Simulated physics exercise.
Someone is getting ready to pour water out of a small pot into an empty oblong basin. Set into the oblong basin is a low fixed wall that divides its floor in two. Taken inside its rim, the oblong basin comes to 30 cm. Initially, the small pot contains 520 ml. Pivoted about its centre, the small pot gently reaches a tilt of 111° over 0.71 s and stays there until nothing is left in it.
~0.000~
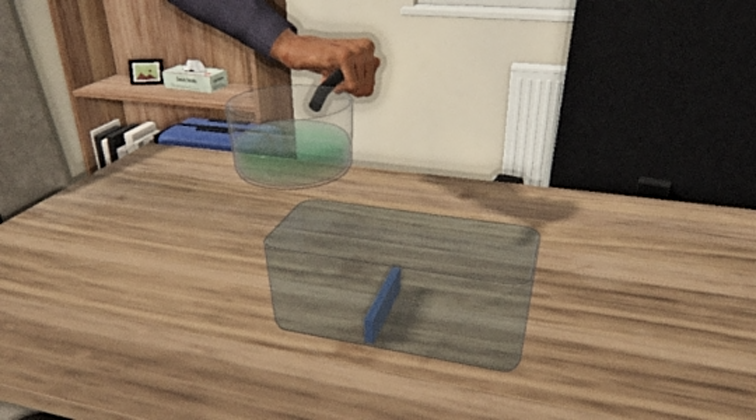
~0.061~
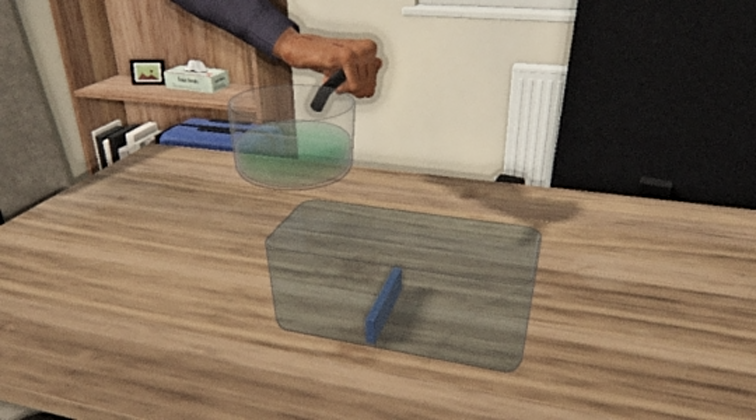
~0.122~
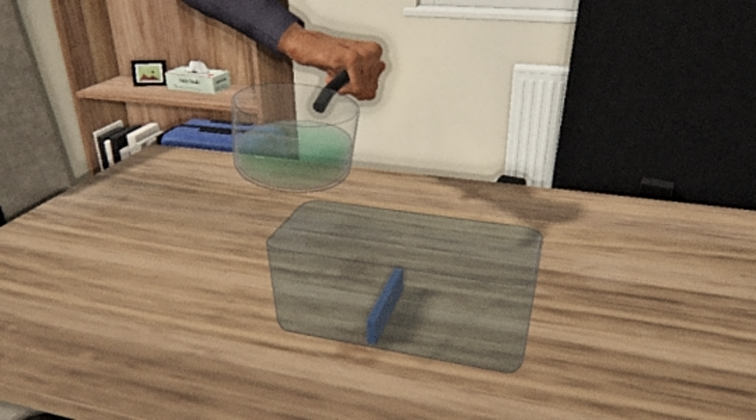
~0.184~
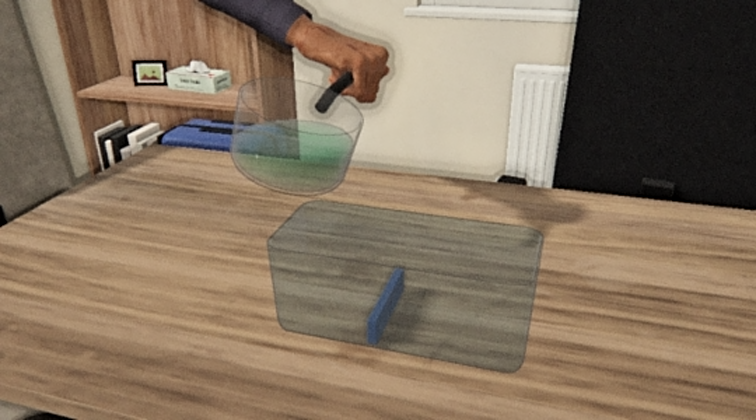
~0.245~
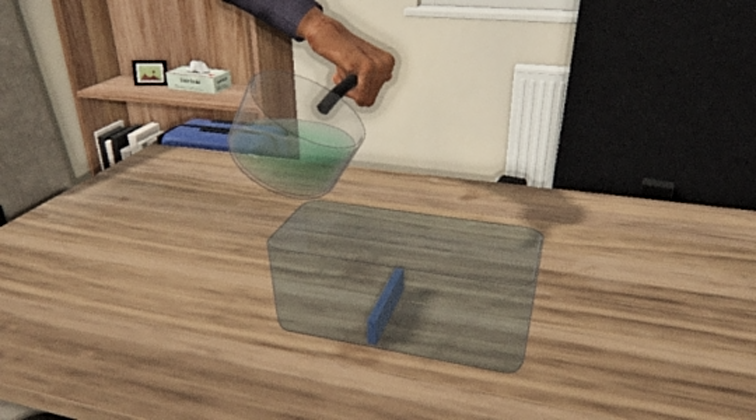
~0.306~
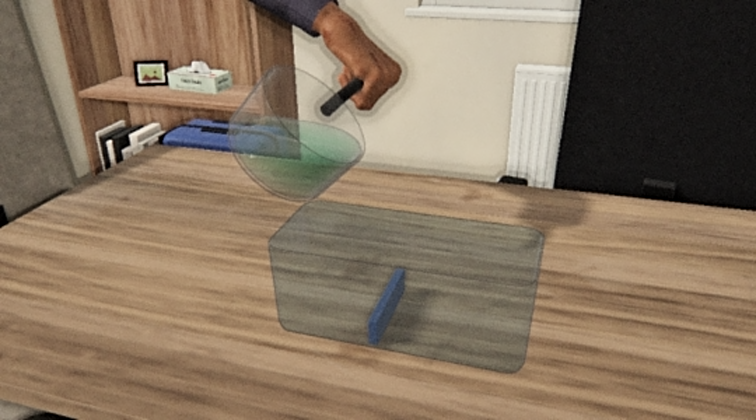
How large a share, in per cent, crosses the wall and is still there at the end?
A share of about 40 per cent.
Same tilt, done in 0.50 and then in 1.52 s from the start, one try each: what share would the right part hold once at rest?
35 then 60 %.
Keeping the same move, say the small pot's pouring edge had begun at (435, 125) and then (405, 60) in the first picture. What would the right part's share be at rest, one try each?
Try 1: 90 %; try 2: 90 %.
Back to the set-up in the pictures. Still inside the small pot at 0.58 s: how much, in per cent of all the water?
Remaining: Near 30 % of the total.
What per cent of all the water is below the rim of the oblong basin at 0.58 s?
Fraction in basin: Approx. 44%.
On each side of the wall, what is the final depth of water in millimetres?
On the left it stands about 20 mm, on the right about 10 mm.
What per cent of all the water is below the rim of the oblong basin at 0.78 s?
About 88 %.
After 0.58 s the tilt is 102° and 30 per cent is still to pour, 20 is left of the wall and 24 right of it.
After 0.78 s the tilt is 111° and 6 per cent is still to pour, 50 is left of the wall and 39 right of it.
After 0.98 s the tilt is 111° and 0 per cent is still to pour, 59 is left of the wall and 40 right of it.
After 1.21 s the tilt is 111° and 0 per cent is still to pour, 59 is left of the wall and 40 right of it.
In the end 59 per cent lies left of the wall, 40 right of it and 1 outside.
